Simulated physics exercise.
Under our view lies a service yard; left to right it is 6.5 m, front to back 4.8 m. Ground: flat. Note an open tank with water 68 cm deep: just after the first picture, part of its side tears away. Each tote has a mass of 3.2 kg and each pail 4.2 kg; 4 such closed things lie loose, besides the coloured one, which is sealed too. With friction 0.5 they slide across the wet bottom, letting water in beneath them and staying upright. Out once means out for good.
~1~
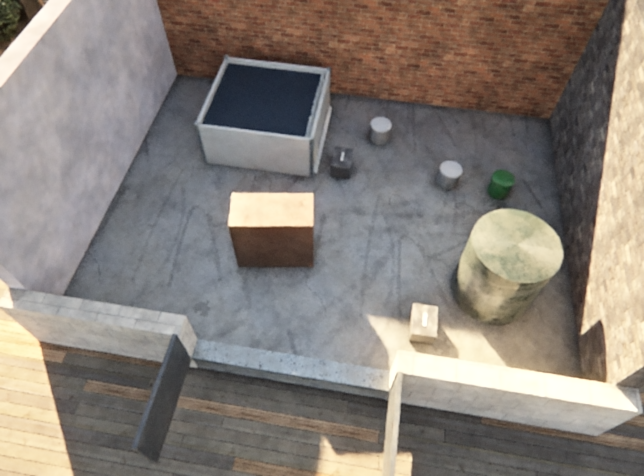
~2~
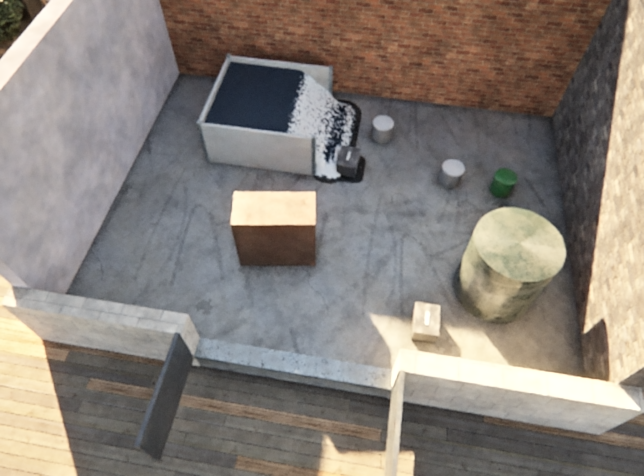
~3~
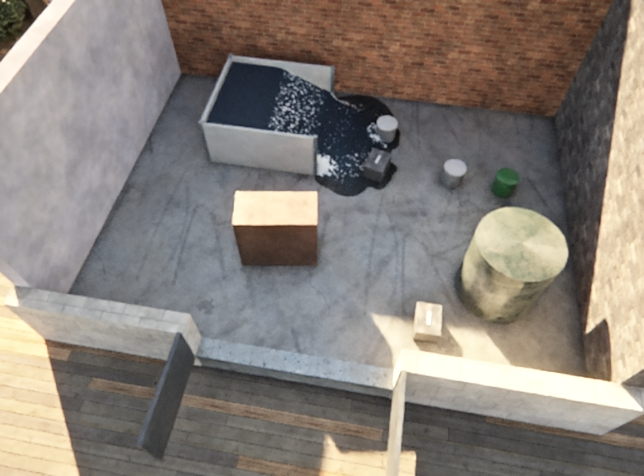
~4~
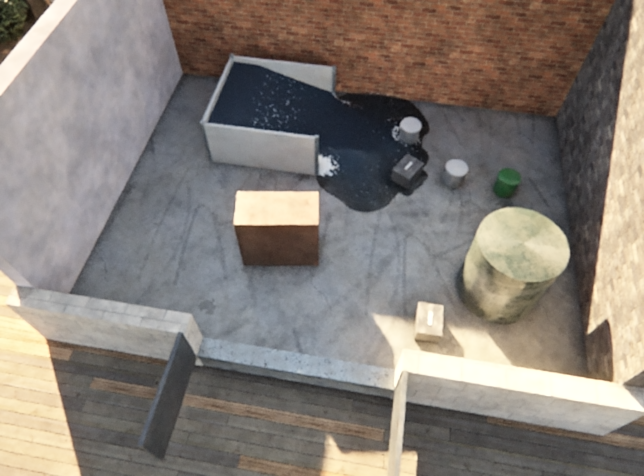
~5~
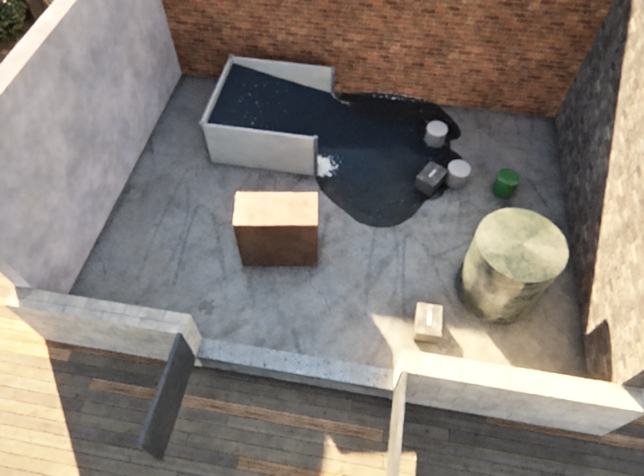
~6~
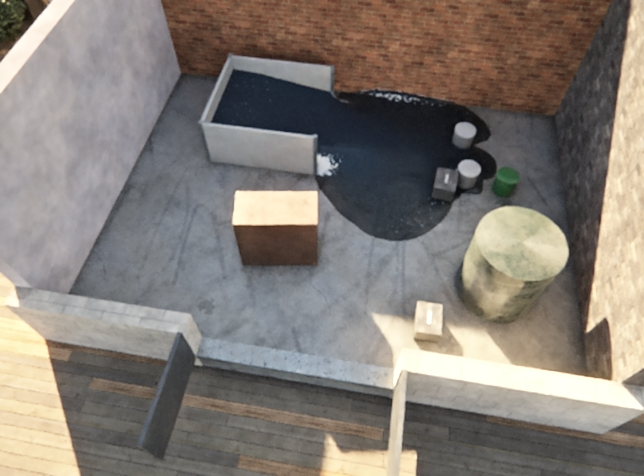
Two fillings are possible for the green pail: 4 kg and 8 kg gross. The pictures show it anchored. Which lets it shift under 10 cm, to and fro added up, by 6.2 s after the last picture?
Pick: Neither.
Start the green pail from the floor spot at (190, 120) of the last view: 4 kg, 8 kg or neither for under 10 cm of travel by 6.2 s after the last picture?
Going by the scene, the lighter weight suffices.
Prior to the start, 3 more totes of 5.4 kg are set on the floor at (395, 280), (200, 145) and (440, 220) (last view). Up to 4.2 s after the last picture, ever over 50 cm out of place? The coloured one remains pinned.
Each in turn: Further than that, not that far, further than that.
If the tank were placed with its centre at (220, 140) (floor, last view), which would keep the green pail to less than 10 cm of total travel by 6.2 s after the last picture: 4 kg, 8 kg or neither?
In that case the answer is that both weights fall short.
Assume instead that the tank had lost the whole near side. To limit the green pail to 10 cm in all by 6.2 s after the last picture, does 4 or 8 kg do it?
Answer: The big one only.
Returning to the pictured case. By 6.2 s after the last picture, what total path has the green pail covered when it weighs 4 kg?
It covers about 700 cm altogether.
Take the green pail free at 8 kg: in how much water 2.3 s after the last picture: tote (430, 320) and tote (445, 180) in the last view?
I'd estimate 4 cm for the first and 14 cm for the second.
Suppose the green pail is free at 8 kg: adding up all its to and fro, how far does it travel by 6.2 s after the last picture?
Total path: Around 550 cm.
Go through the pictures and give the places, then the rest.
The first picture shows the green pail at (504, 178), on the bottom; 2.4 m2 under water; 0 of 5 have shifted.
The second picture shows the green pail at (506, 177), on the bottom; 3.2 m2 under water; 1 of 5 have shifted.
The third picture shows the green pail at (508, 176), on the bottom; 4.3 m2 under water; 1 of 5 have shifted.
The fourth picture shows the green pail at (510, 177), on the bottom; water covers 5.6 m2; 2 of 5 have shifted.
The fifth picture shows the green pail at (509, 177) rests on the ground; water covers 7.0 m2; 3 of 5 have shifted.
The sixth picture shows the green pail at (508, 176), on the bottom; water covers 8.5 m2; 3 of 5 have shifted.
Then, 0.6 s after the last picture the green pail would be 63 cm from its start with 4 kg and 44 cm from its start with 8 kg; 6 cm of water round it then.
Then, 2.3 s after the last picture the green pail would be 174 cm from its start with 4 kg and 137 cm from its start with 8 kg; 23 cm of water round it then.
Then, 4.2 s after the last picture the green pail would be 321 cm from its start with 4 kg and 284 cm from its start with 8 kg; 11 cm of water round it then.
Then, 6.2 s after the last picture the green pail would be gone out with 4 kg and 311 cm from its start with 8 kg; 5 cm of water round it then.
